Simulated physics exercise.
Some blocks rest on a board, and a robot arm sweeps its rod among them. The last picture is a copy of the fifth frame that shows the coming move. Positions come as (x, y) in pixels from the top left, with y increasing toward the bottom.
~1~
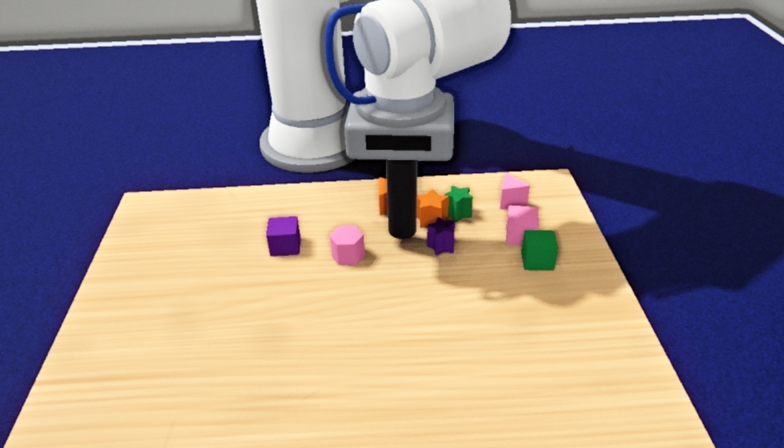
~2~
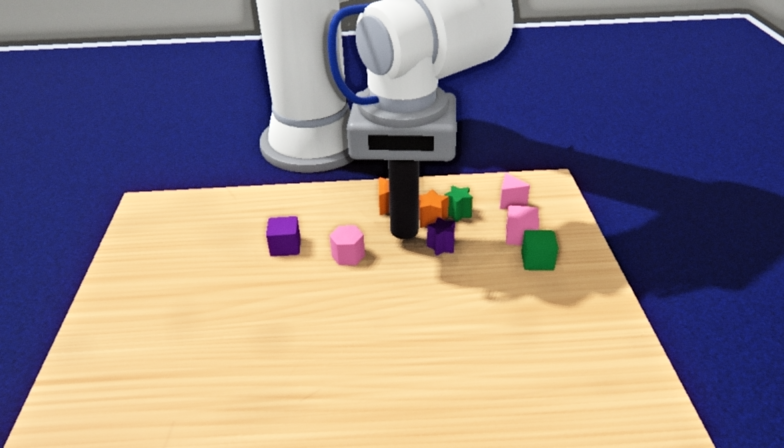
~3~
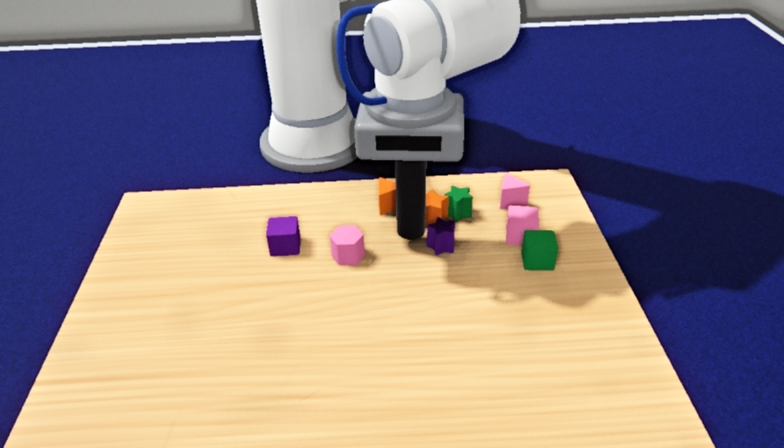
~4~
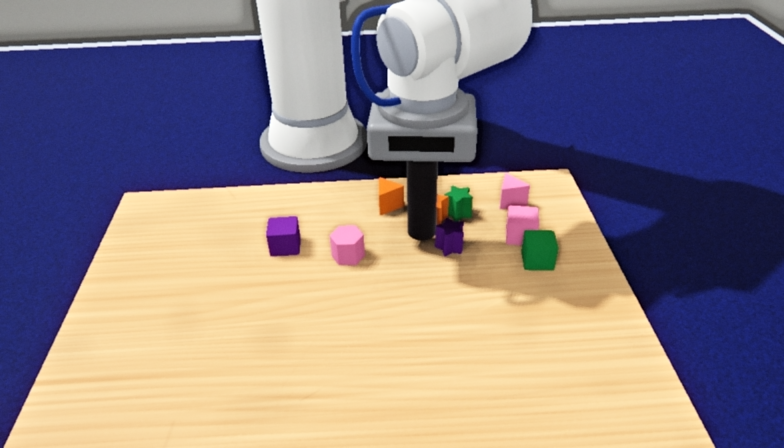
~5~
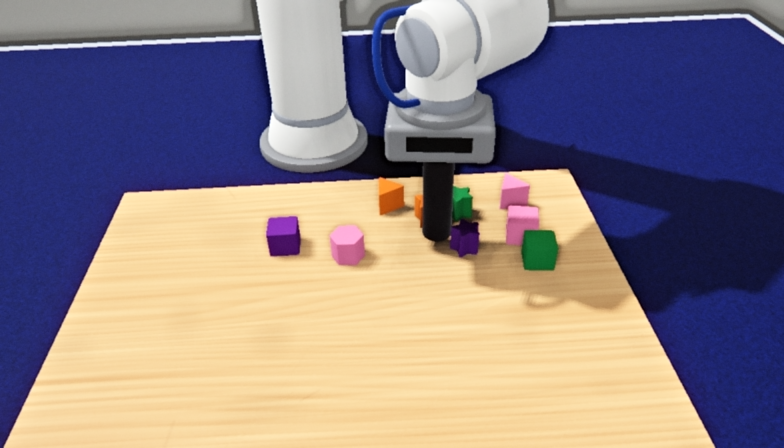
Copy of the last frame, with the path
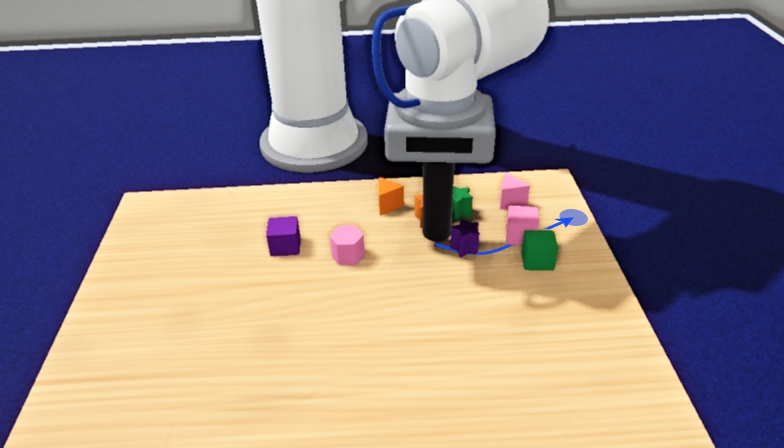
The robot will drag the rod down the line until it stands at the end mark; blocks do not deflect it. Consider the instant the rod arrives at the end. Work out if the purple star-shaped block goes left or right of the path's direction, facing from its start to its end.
So, looking from the first point of the path to the last, the purple star-shaped block moves rightwards.
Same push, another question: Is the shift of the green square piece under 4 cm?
I expect so.
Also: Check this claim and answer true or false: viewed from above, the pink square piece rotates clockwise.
The claim does not hold.
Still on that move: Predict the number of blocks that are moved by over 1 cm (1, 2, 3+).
Three or more shift.
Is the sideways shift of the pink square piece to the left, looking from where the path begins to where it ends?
I believe so.
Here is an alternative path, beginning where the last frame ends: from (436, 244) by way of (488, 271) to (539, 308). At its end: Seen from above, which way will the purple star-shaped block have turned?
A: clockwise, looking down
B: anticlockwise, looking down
B.
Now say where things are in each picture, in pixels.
In the first picture, rod's lower end at (402, 231); orange star-shaped block at (432, 199); purple star-shaped block at (442, 225); pink square piece at (524, 215); green square piece at (541, 239).
In the second picture, rod at (405, 231); blocks still.
In the third picture, rod at (411, 231); blocks still.
In the fourth picture, rod at (422, 232); purple star-shaped block at (451, 226).
In the fifth picture, rod at (437, 233); orange star-shaped block hidden; purple star-shaped block at (466, 227); pink square piece at (524, 215); green square piece at (541, 239).
Drawn move, from (436, 244) through (489, 252) and (533, 235) to (574, 217).
The first path, step by step. One third of the way, rod at (491, 241); purple star-shaped block at (518, 233), turned 30° anticlockwise; green square piece at (549, 240).
Two thirds of the way, rod at (535, 224); purple star-shaped block at (558, 224); pink square piece at (549, 198), turned 45° anticlockwise; green square piece at (573, 242), turned 75° clockwise.
At the end, rod at (576, 206); orange star-shaped block still; purple star-shaped block at (564, 223), turned 30° clockwise; pink square piece at (566, 181), turned 115° anticlockwise; green square piece at (574, 242), turned 75° clockwise.
